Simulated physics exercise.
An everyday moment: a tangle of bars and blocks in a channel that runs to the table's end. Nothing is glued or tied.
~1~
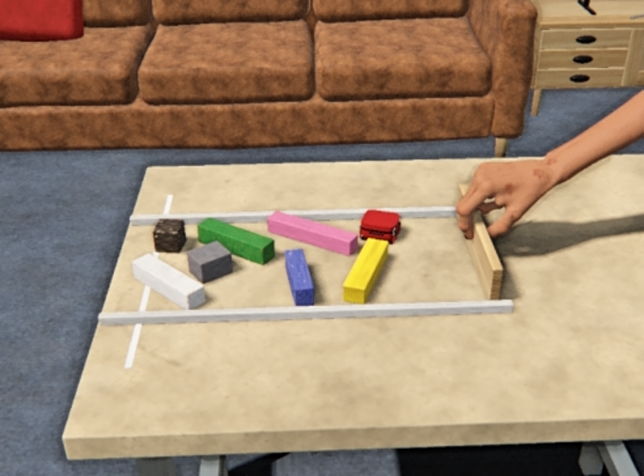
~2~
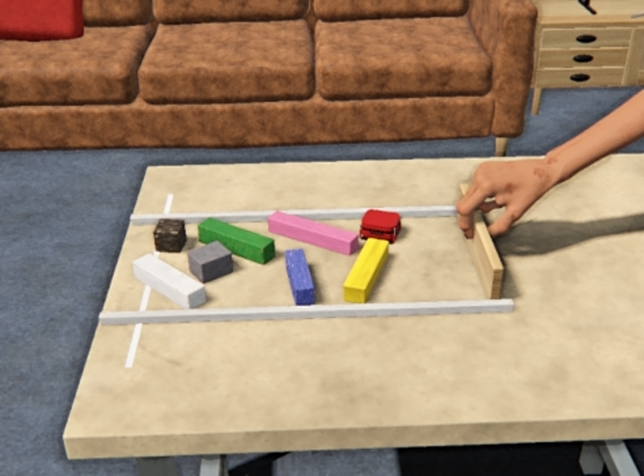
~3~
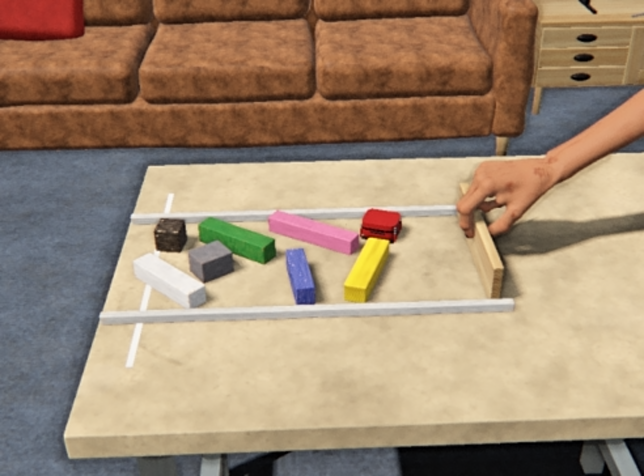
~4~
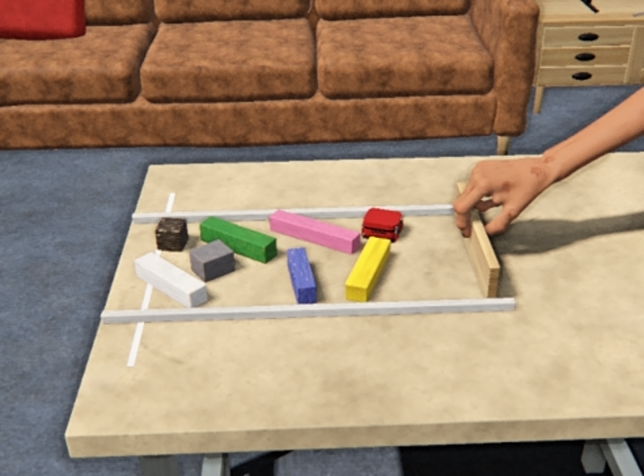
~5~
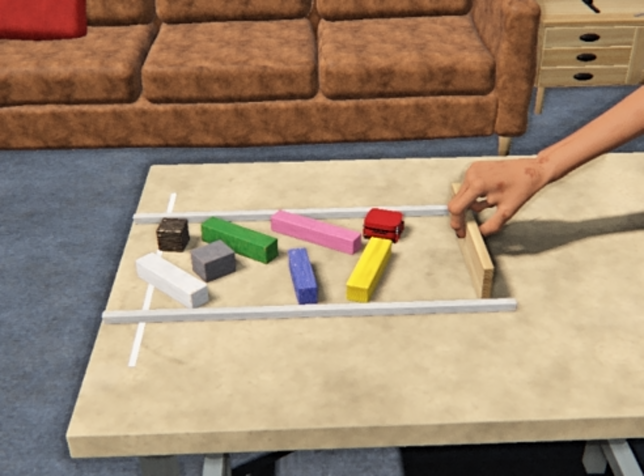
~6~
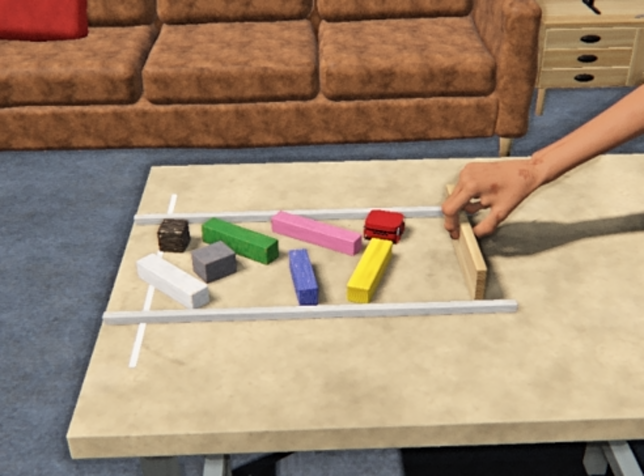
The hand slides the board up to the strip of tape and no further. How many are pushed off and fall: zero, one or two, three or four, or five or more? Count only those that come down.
In the end the number that fall off is five or more.
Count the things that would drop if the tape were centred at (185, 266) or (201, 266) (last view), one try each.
In that order 2 and 1.
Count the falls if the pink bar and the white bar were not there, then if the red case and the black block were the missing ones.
The counts: 3 and 3.
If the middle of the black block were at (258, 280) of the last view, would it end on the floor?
Then it drops off.
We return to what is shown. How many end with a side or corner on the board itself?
That makes 2.
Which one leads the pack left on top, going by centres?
Foremost is the blue bar.
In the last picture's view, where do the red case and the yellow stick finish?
First (148, 226), then (141, 280).
Early on, none off yet; black block at rest near (174, 236); white bar at rest near (172, 281); grey block at rest near (214, 262).
A while later, none off yet; black block moving near (171, 236); white bar at rest near (172, 281); grey block at rest near (214, 262).
Further along, none off yet; black block leaning well over near (111, 251); white bar travelled a little near (123, 285); grey block travelled well along near (144, 266).
Finally, the number that fall off is five or more; lost, pink bar, green bar, grey block, white bar and black block.
